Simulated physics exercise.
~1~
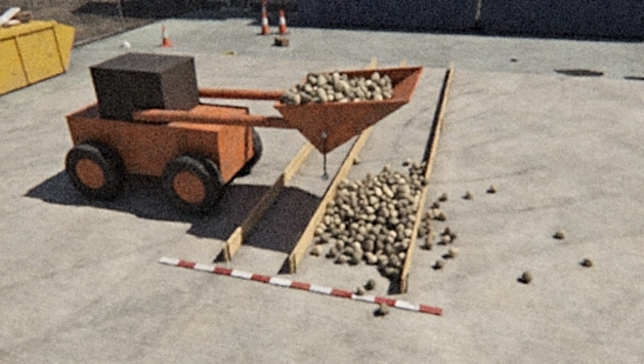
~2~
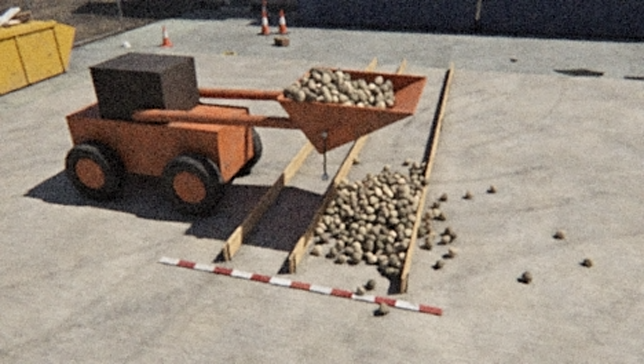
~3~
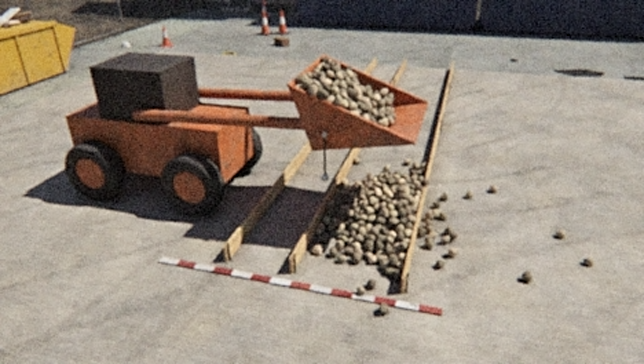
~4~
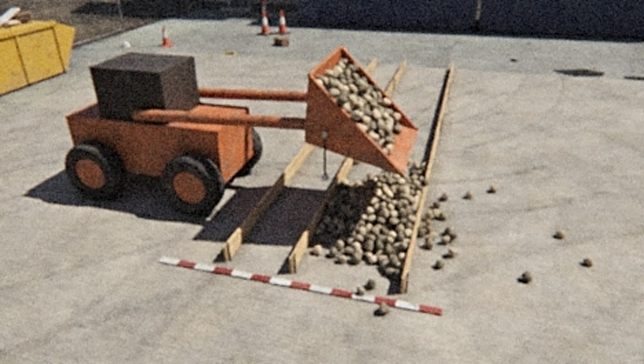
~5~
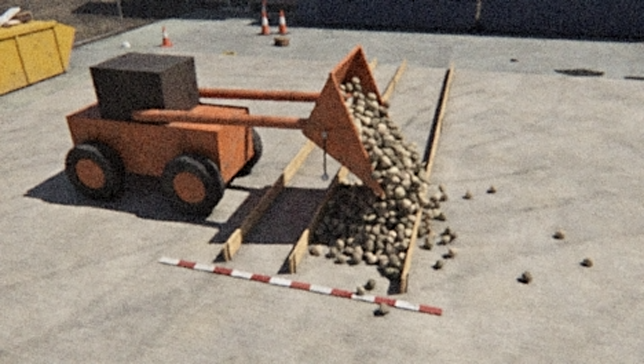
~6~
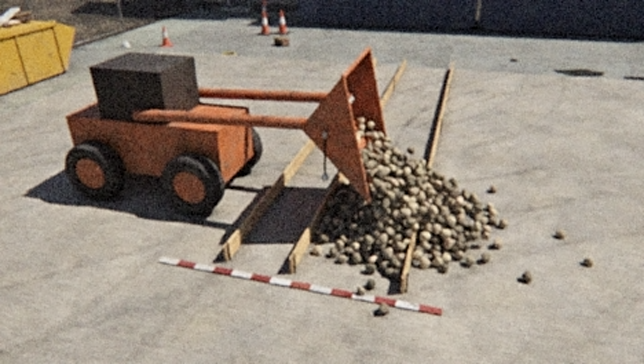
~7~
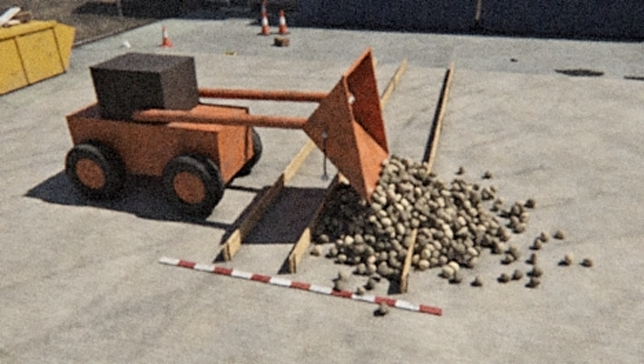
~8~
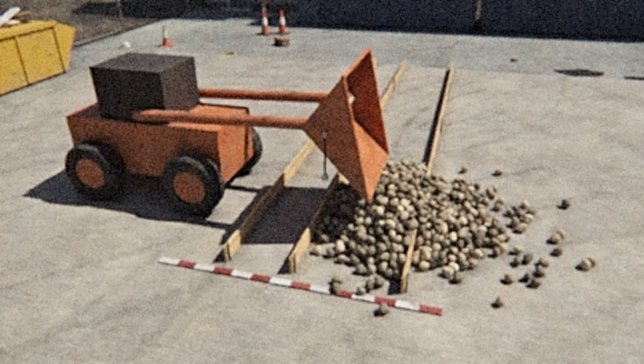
An orange loader with a black block on top stands at the left of a sunlit concrete yard, seen from above, its raised bucket full of rounded stones. Three wooden boards lie on the ground before it, with a pile of stones against the farthest, a red-and-white staff in front, and a yellow skip and traffic cones behind. The bucket tips forward, slowly at first, and the stones slide to its lip. They pour onto the pile, which swells and spills over the last board to the right. The emptied bucket stays tilted down above the broad heap, with a few stones scattered beyond.
